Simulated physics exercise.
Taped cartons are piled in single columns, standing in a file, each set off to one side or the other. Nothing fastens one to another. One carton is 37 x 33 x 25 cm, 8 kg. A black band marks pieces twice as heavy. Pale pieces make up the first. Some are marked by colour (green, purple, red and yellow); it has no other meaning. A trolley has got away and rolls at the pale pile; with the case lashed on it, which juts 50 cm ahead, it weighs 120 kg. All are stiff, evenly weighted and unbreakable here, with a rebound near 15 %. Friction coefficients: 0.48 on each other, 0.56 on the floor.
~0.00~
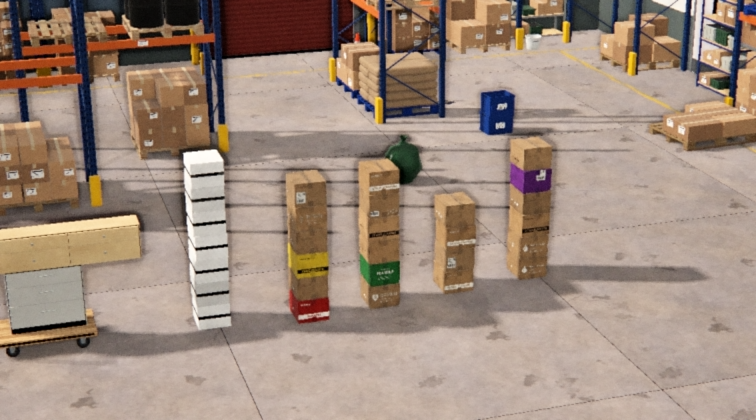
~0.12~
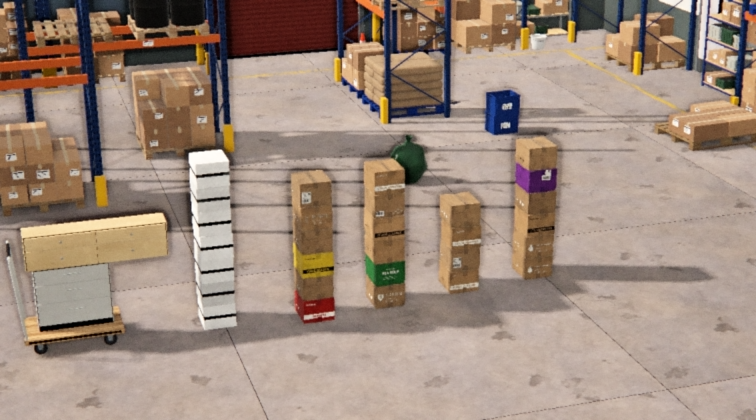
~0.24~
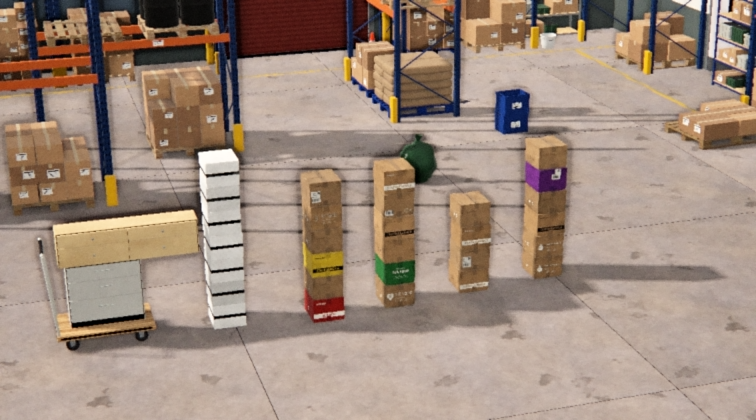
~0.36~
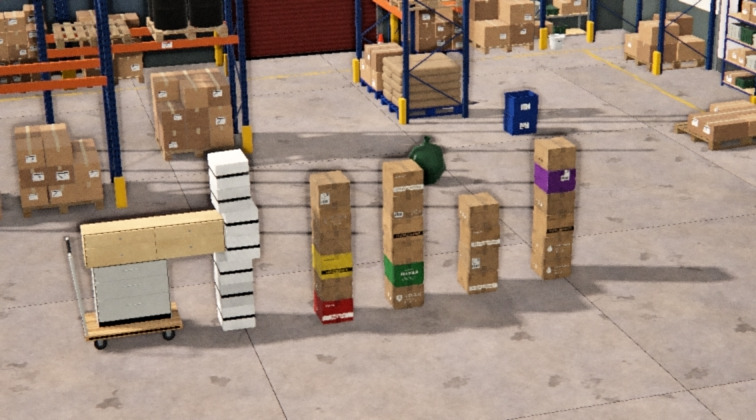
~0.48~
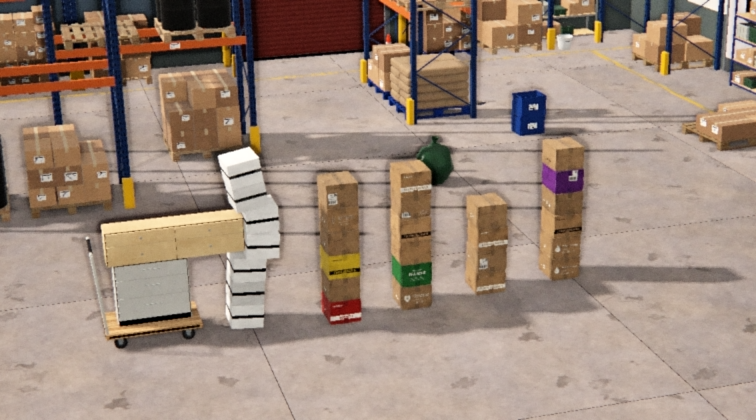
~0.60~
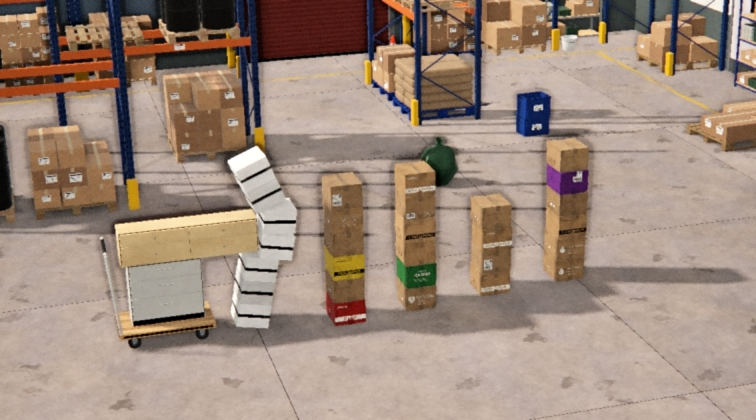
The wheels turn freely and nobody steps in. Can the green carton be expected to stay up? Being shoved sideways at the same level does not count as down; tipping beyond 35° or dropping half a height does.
In the end the green carton drops.
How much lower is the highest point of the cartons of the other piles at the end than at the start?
About 80 cm.
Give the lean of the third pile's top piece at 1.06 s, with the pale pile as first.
Roughly 0° from upright.
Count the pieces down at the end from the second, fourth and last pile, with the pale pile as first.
Second 5, fourth 4, last 6.
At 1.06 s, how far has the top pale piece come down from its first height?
Some 30 cm lower.
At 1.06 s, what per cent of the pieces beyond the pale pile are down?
By then 0 per cent.
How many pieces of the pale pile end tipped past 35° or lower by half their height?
The count is 7.
By 1.06 s, 7 of the pale pile down; none of the 22 other cartons down, 6 disturbed; green carton unmoved; yellow carton tilted 8°.
By 1.64 s, 7 of the pale pile down; 5 of the 22 other cartons down; green carton tilted 16°; yellow carton tilted 22°, 13 cm lower.
By 2.44 s, 7 of the pale pile down; 14 of the 22 other cartons down; green carton tilted 62°, 14 cm lower; yellow carton on its side.
By 3.40 s, 7 of the pale pile down; 21 of the 22 other cartons down; green carton on its side; yellow carton on its side.
When it is over (4.8 s), 7 of the pale pile down; 21 of the 22 other cartons down; green carton on its side; purple carton on its side; yellow carton on its side. In pixels of the last frame, middles, green carton near (465, 281), purple carton near (692, 237).
